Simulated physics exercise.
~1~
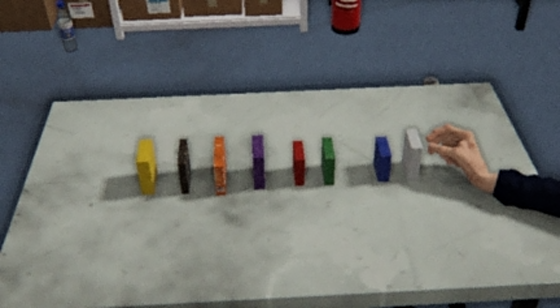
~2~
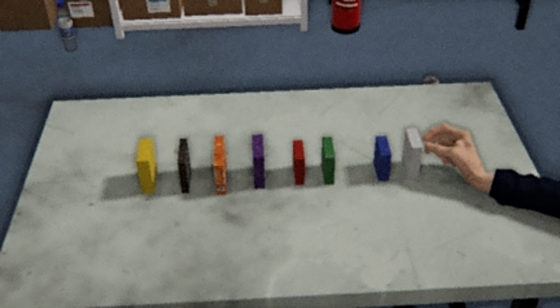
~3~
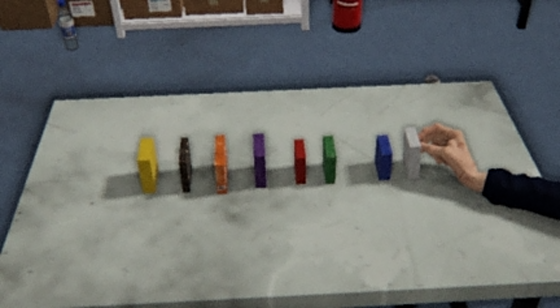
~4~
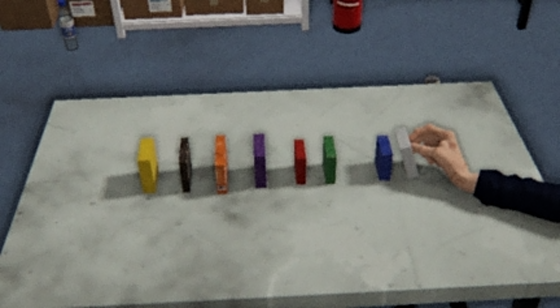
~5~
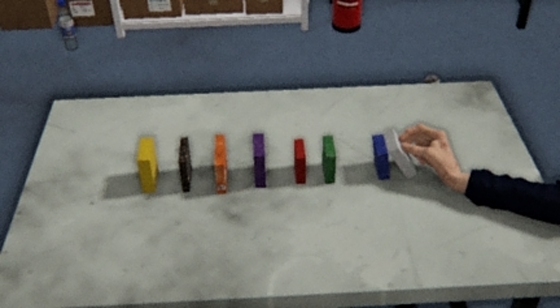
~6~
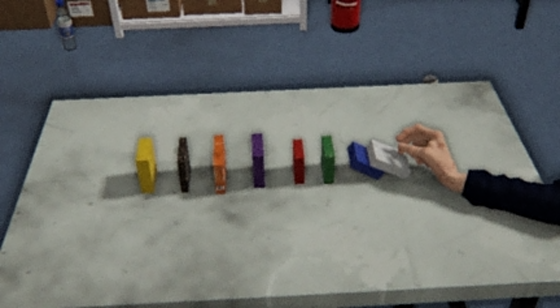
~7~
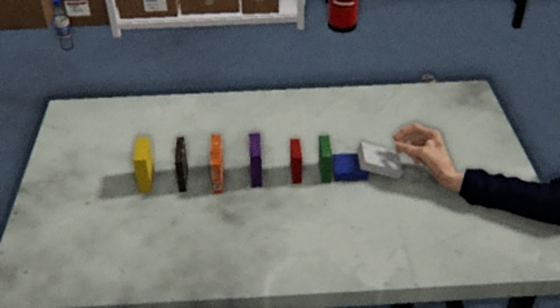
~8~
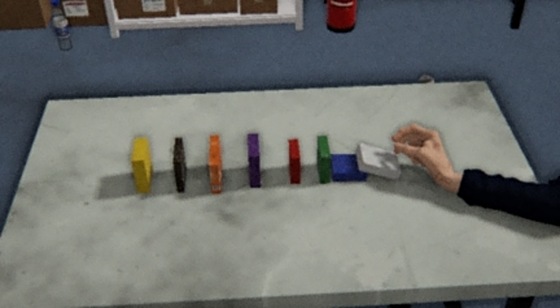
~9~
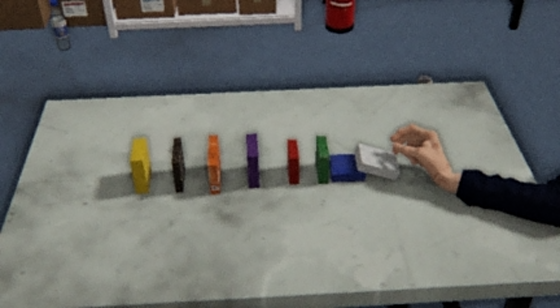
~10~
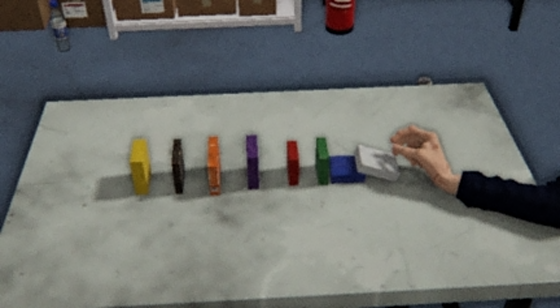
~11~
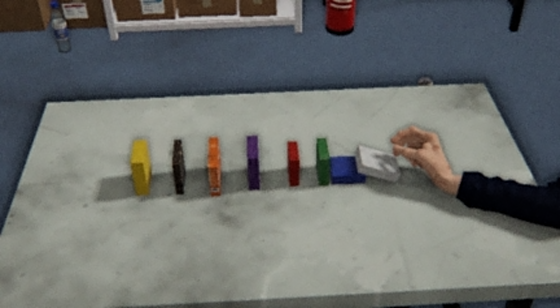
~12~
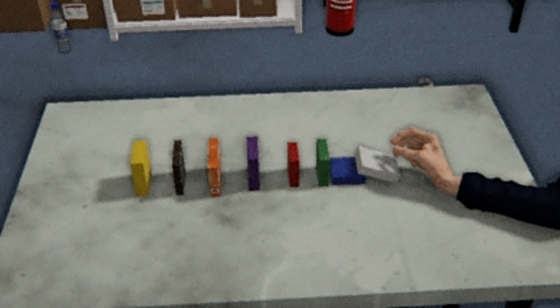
On a pale, marbled tabletop against a blue wall, seen from above and in front by a slightly swaying camera, eight thin blocks stand on end in a row. From left to right they are yellow, black, orange, purple, red, green, blue and white, with a wider gap before the blue one. A hand reaching in from the right pushes the white block leftward until it tips into the blue one. The blue block topples and lies flat just short of the green, with the white block slanting down behind it. The hand stays by the white block, and the other six remain standing.
